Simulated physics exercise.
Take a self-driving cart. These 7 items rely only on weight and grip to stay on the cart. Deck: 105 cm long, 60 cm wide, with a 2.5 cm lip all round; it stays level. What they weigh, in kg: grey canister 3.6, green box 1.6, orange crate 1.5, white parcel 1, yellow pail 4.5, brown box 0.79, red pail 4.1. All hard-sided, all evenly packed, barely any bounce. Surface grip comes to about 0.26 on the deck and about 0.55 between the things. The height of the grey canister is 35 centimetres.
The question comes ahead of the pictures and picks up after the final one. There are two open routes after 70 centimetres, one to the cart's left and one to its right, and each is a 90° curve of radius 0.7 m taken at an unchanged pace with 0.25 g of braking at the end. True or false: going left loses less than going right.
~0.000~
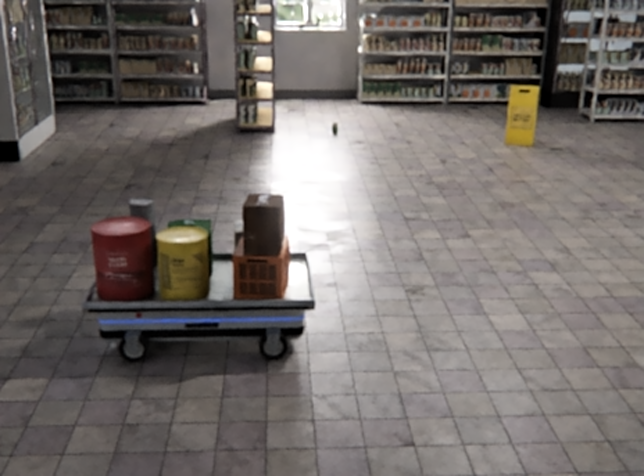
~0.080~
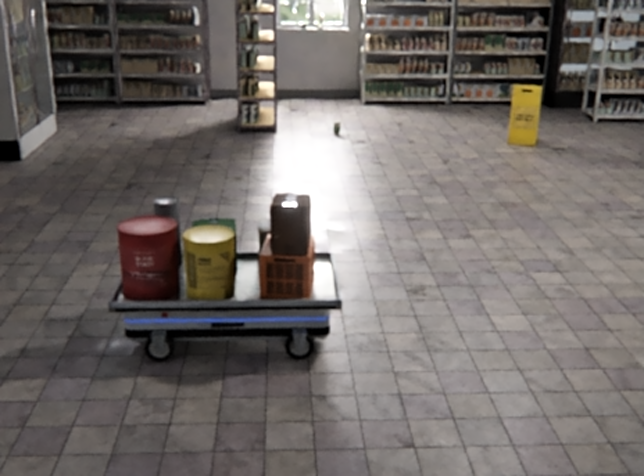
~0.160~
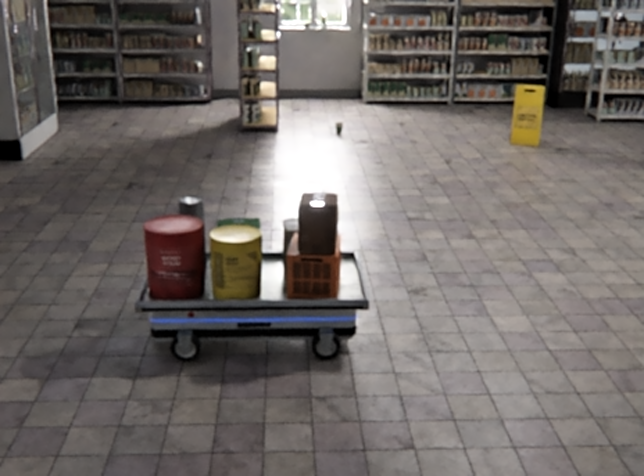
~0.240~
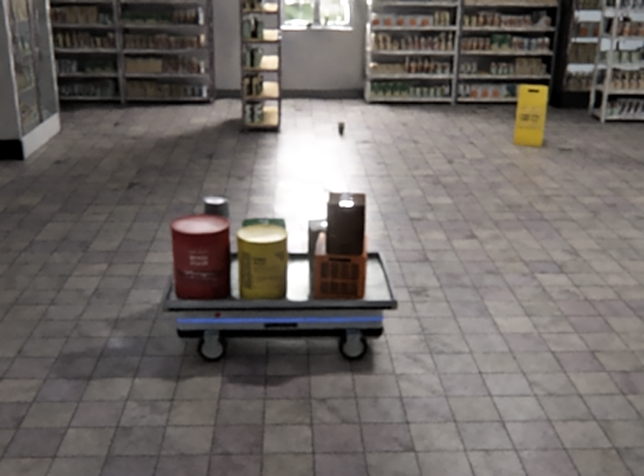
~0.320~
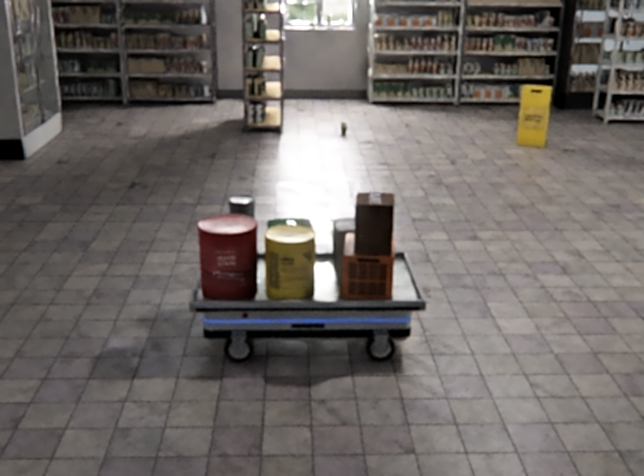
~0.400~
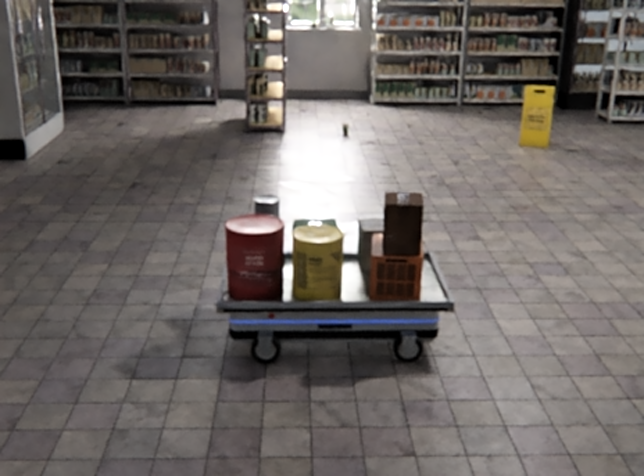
True.
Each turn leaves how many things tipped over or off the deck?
For left it's 1, for right it's 2.
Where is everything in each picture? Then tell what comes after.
In the first frame, 0 cm covered.
In the second frame, 13 cm covered; yellow pail (210, 263); brown box (291, 224).
In the third frame, 26 cm covered; red pail (175, 258); orange crate (315, 266).
In the fourth frame, 38 cm covered; yellow pail (263, 263).
In the fifth frame, 51 cm covered; brown box (374, 223); red pail (229, 257).
In the sixth frame, 64 cm covered.
Turning left. Around 0.70 s, 112 cm covered, turned 22°; brown box now off the deck; green box shifted 7 cm near (401, 242); grey canister shifted 2 cm near (347, 229).
Around 1.10 s, 176 cm covered, turned 75°; green box shifted 10 cm near (426, 207); grey canister shifted 7 cm near (404, 211); white parcel shifted 11 cm.
Around 1.40 s, 223 cm covered, turned 90°; grey canister shifted 11 cm near (405, 190); green box shifted 10 cm near (406, 184); orange crate shifted 8 cm.
Finally (2.4 s), off the deck, brown box; not toppled but over 10 cm from the start, grey canister, green box and orange crate; the other 3 still in place (within 10 cm). In the last view, grey canister near (397, 173), green box near (398, 168).
Turning right instead, grey canister and brown box tipped over or off the deck, 2 of 7 in all.
